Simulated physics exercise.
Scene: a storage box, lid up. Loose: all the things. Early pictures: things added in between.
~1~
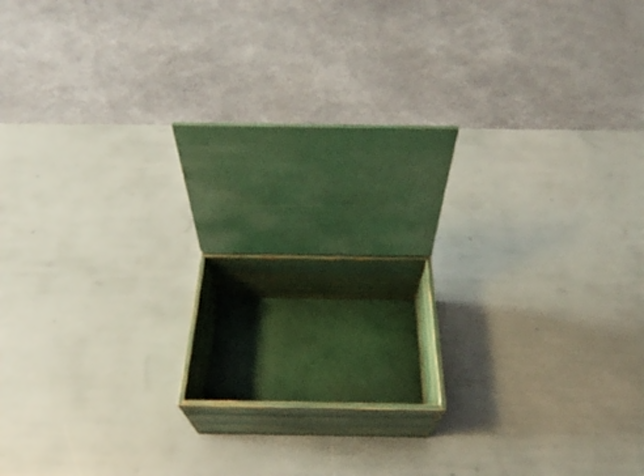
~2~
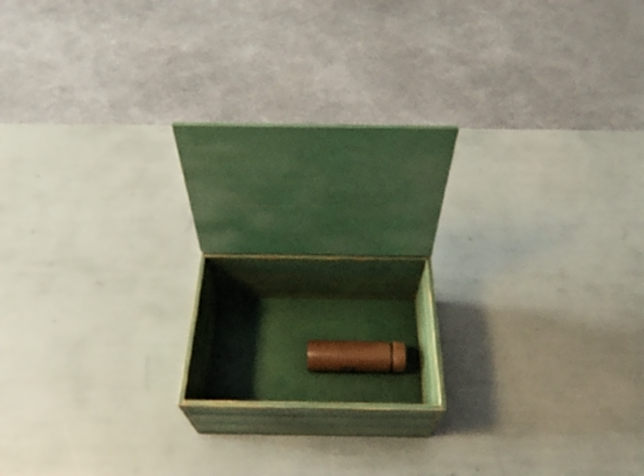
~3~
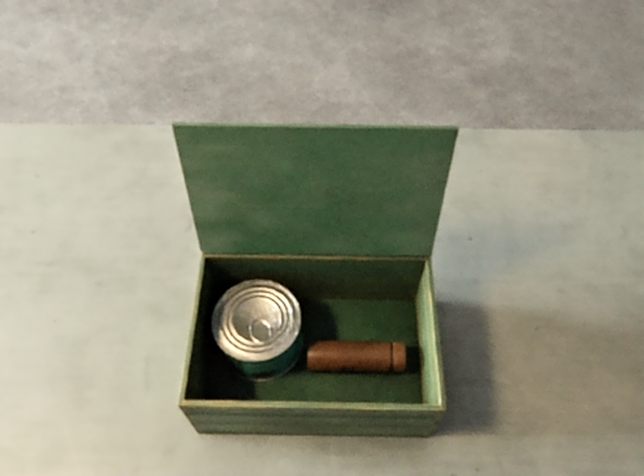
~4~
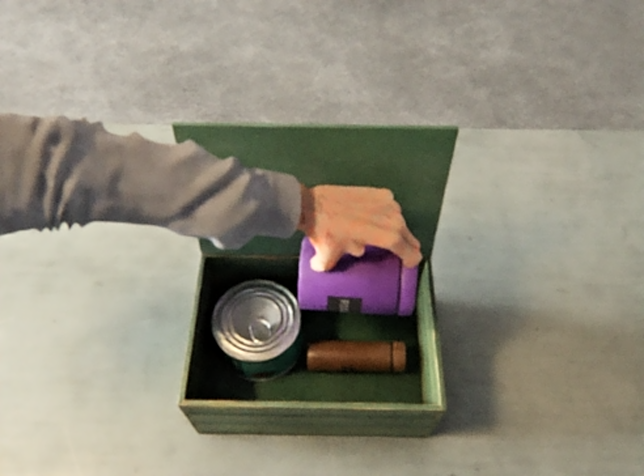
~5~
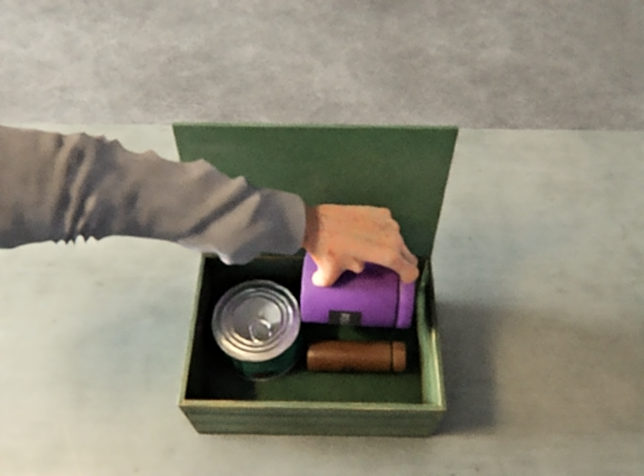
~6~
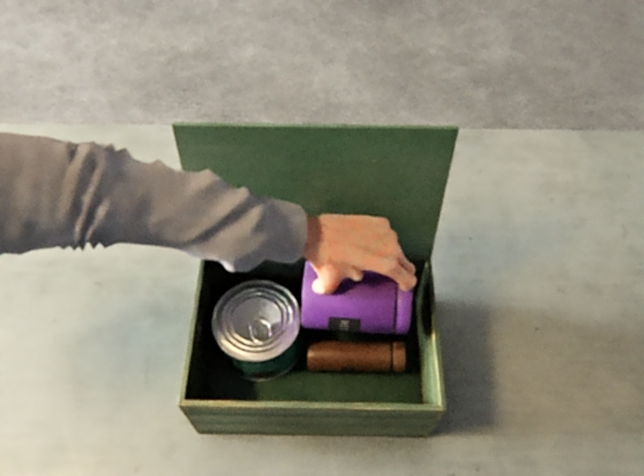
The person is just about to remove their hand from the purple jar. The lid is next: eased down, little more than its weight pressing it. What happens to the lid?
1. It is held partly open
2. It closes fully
(2) It closes fully.
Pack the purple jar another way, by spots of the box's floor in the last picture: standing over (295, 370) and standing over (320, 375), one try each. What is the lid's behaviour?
First try: The lid comes down fully; second try: The lid comes down fully.
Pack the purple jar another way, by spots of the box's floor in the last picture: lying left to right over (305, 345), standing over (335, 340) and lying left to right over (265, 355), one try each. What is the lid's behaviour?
Okay, so first it doesn't close, then it closes properly, and last it doesn't close.
Then, 0.30 s on from there, purple jar shifted about its own width near (354, 315); brown shaker shifted about its own width.
Then, 1.40 s on from there, lid 77° above the rim; purple jar shifted about its own width near (353, 330); brown shaker shifted about its own width.
Then, 1.70 s on from there, lid 47° above the rim; purple jar shifted about its own width near (353, 332); brown shaker shifted about its own width.
Then, 2.00 s on from there, lid shut; purple jar shifted about its own width near (353, 332); brown shaker shifted about its own width.
In the end, lid shut; moved from the start, purple jar and brown shaker; turquoise tub unmoved. At the end, from the last picture's camera, purple jar near (353, 334).
